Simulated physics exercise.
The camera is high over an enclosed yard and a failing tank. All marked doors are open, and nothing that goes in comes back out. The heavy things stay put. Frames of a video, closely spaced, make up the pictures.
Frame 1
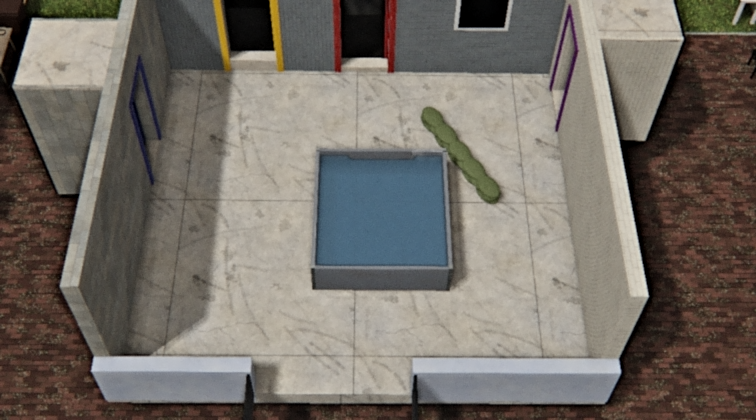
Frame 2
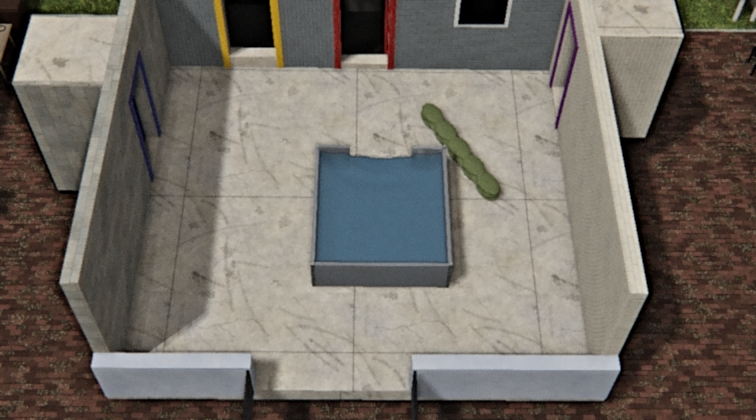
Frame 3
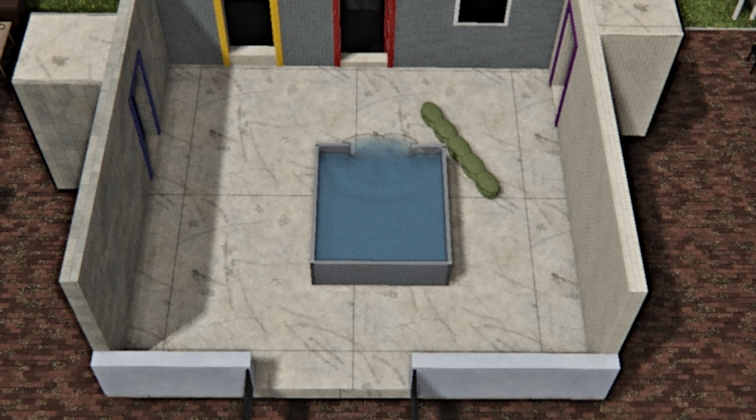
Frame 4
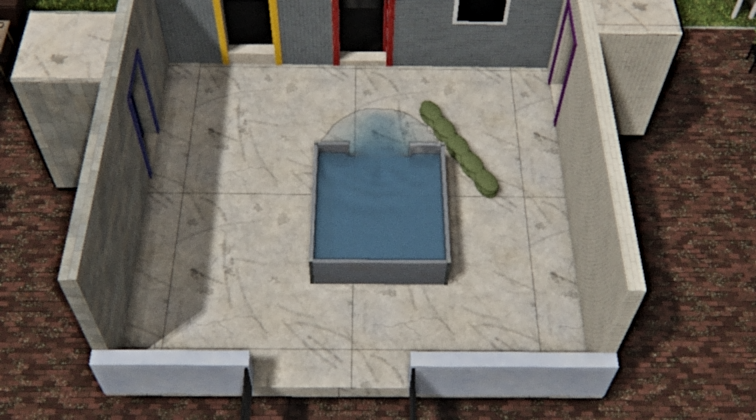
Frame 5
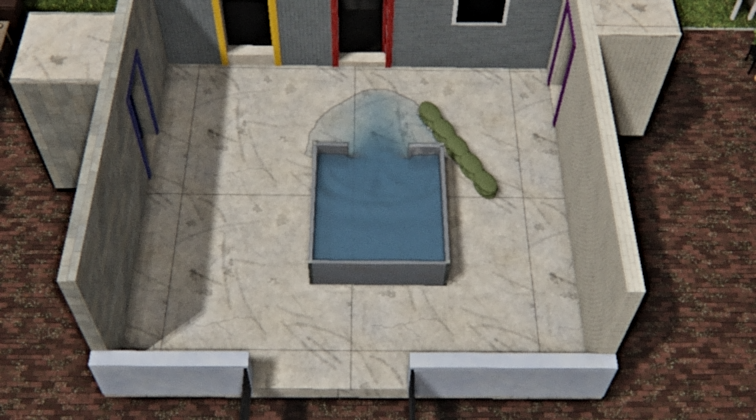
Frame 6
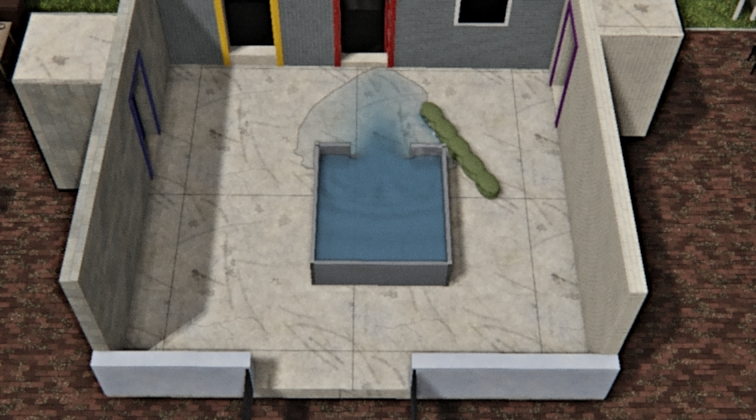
Water broke out through a gap in the far side of the open tank in the walled yard, then spread in a widening fan across the pale floor toward the doors, touching the green hedge.
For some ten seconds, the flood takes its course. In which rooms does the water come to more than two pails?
Behind the yellow door, two pails or fewer; behind the red door, more than two pails; behind the blue door, more than two pails; behind the purple door, more than two pails.
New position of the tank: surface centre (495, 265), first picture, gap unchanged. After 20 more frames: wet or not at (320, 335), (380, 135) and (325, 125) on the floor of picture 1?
Readings in order: No flood; flood; flood.
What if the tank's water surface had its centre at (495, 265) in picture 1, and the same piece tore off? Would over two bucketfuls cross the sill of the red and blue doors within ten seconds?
Well, the red door doesn't reach it, while the blue door gets past it.
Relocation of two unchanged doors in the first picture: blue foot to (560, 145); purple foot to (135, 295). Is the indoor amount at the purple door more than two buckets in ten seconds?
The purple door is spared.
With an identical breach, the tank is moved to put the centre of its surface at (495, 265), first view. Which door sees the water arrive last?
Answer: The blue door.
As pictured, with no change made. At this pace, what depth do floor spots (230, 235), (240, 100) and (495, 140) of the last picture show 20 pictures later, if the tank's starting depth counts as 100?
Some 0, 10 and 2 in a hundred.
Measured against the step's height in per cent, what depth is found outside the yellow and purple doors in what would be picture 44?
Estimate, in order: 30 and 240 percent.
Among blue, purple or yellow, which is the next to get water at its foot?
Clearly the one in yellow.
A moment on, water covers 15 % of the floor; the yellow door not reached, the red door over two buckets in, the blue door not reached, the purple door not reached.
Next, water covers 25 % of the floor; the yellow door wet at the sill, nothing in, the red door far over two buckets in, the blue door not reached, the purple door not reached.
Then, water covers 35 % of the floor; the yellow door wet at the sill, nothing in, the red door far over two buckets in, the blue door wet at the sill, nothing in, the purple door over two buckets in.
Later, water covers 65 % of the floor; the yellow door wet at the sill, nothing in, the red door far over two buckets in, the blue door under two buckets in, the purple door far over two buckets in.
In the end, water covers 90 % of the floor; the yellow door wet at the sill, nothing in, the red door far over two buckets in, the blue door over two buckets in, the purple door far over two buckets in.
